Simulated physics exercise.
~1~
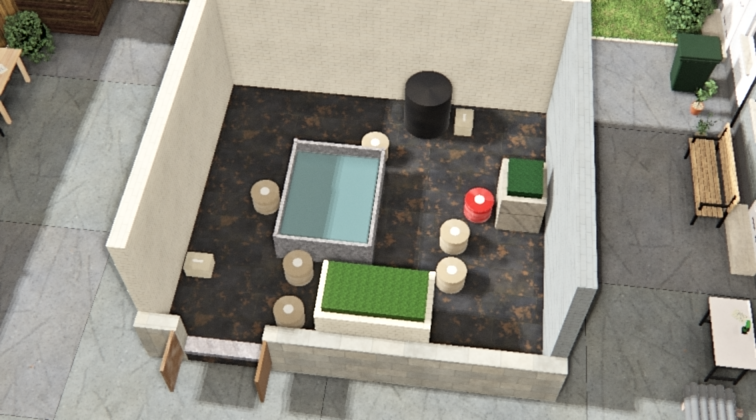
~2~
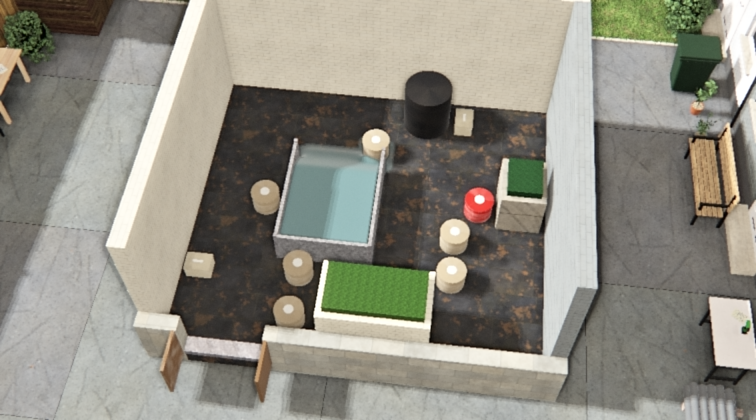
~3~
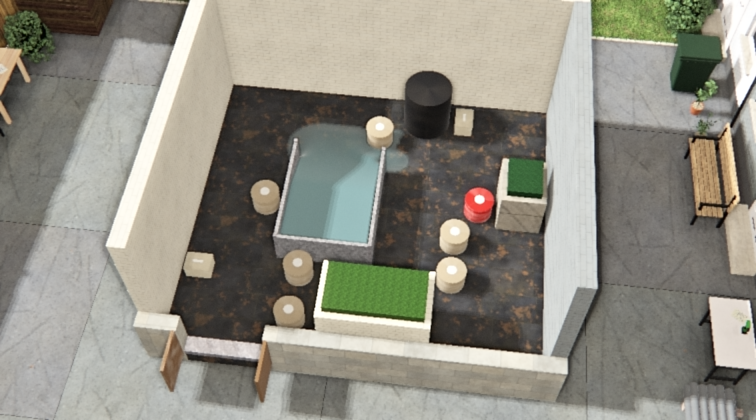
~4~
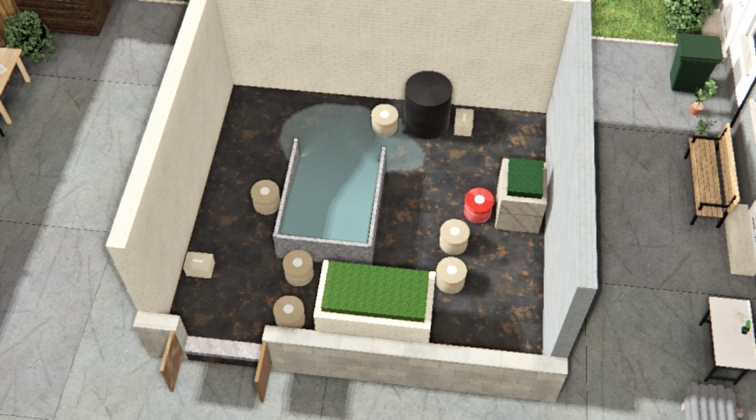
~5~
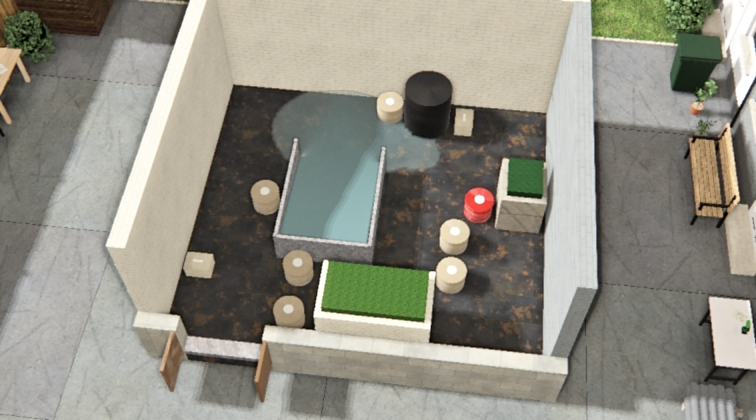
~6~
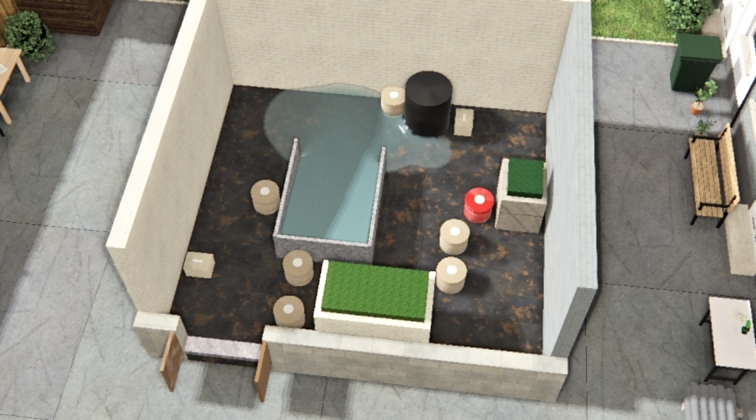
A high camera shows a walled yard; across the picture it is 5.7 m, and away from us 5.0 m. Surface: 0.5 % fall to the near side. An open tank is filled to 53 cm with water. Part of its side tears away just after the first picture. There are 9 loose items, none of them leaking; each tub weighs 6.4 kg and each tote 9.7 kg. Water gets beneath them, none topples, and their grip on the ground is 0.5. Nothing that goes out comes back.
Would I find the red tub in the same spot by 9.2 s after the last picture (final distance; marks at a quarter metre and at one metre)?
I think it's going to get taken a long way.
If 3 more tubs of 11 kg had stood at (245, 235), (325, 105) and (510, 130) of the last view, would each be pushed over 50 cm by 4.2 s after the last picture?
Order as asked - farther, farther, not as far.
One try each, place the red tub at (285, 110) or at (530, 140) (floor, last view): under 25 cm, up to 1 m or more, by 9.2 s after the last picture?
In that order: It goes a long way; it goes a modest distance.
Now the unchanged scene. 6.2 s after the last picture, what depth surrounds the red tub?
Somewhere close to 1 cm.
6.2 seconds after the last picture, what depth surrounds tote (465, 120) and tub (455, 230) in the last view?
About 5 and 2 cm.
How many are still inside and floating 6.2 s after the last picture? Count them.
At that time, 1.
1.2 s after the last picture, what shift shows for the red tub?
Close to 0 cm.
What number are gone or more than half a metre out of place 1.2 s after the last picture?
Tally: 1.
Then, 1.2 s after the last picture the red tub is near (480, 200), 0.0 m from its start, aground; 0 of 9 are out; 1 afloat.
Then, 3.8 s after the last picture the red tub is near (496, 260), 1.1 m from its start, aground; 0 of 9 are out; 0 afloat.
Then, 6.2 s after the last picture the red tub is near (503, 276), 1.4 m from its start, aground; 2 of 9 are out; 1 afloat.
Then, 9.2 s after the last picture the red tub is near (503, 276), 1.4 m from its start, aground; 2 of 9 are out; 0 afloat.
